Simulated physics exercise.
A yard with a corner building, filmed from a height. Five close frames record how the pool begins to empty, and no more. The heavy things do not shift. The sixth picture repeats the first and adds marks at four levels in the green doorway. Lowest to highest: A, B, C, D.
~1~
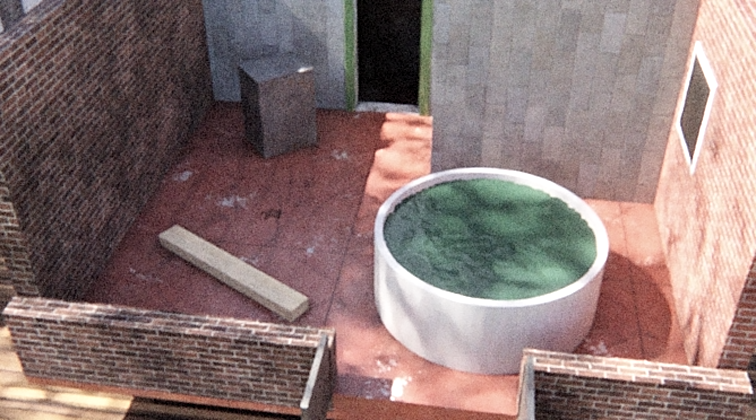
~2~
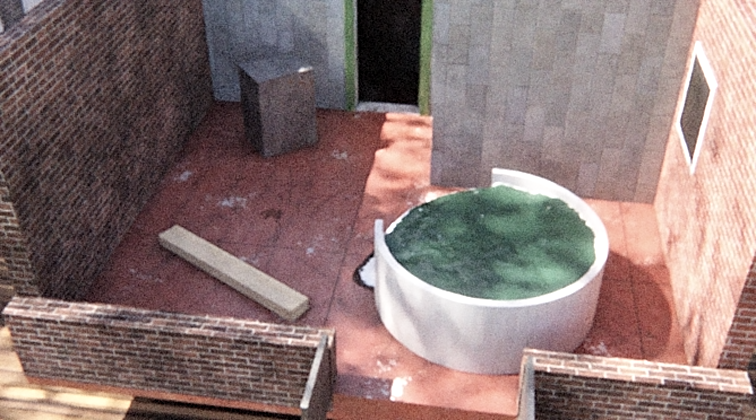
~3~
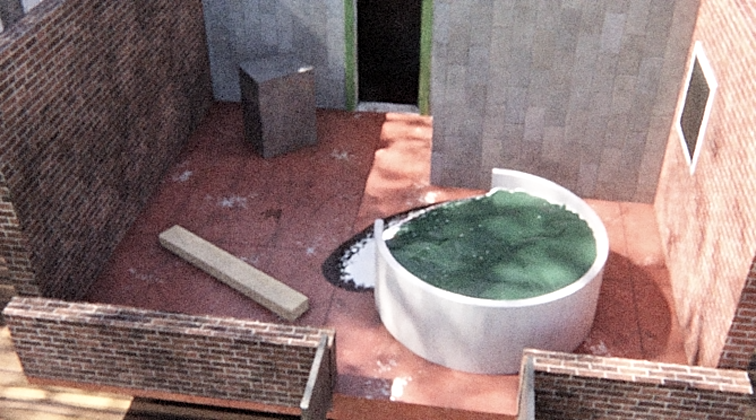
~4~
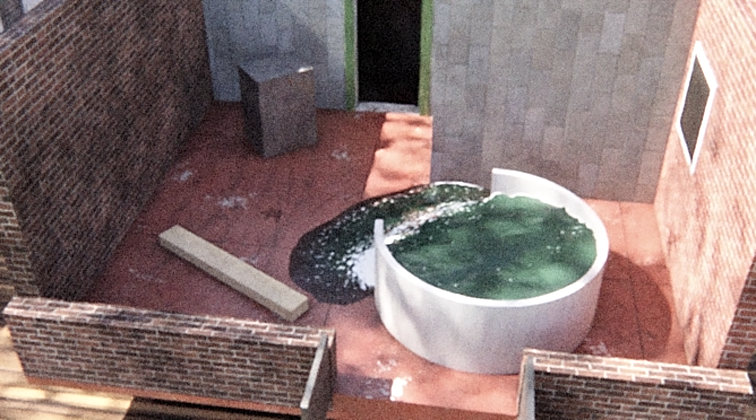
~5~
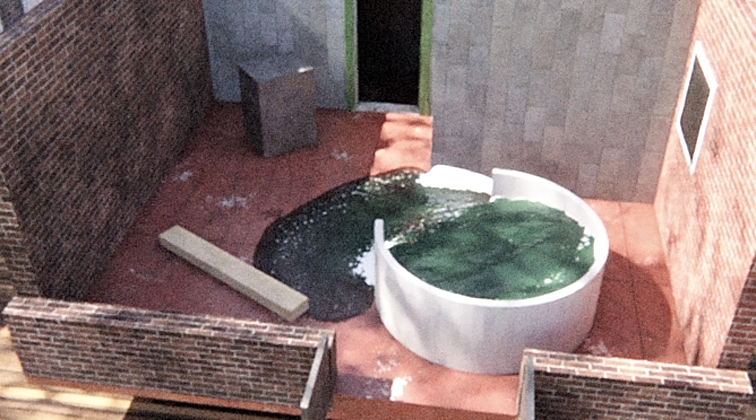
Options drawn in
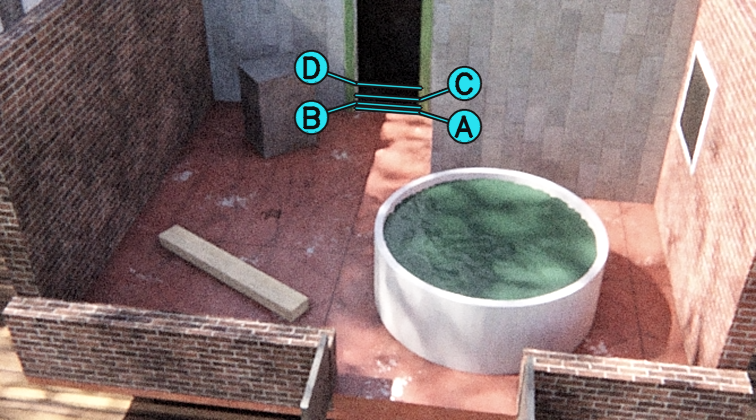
We see a brick-walled yard with a round white pool of green water, a plank and a grey block; a section of the pool's wall disappears at the back left, and water pours out, spreading leftward across the red ground.
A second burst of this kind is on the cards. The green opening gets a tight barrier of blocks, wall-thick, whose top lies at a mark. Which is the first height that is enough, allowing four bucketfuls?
C.
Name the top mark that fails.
That is mark B.
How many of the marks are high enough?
Two of them.
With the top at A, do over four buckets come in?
Yes, it does.
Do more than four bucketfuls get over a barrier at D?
No.
In cyan, A at (387, 110); B at (387, 105); C at (388, 97); D at (388, 85); from the bottom up A, B, C, D.
With A, dozens of bucketfuls pour in.
With B, about 9 bucketfuls get in.
With C, a splash gets over, under a bucket.
With D, nothing gets over.
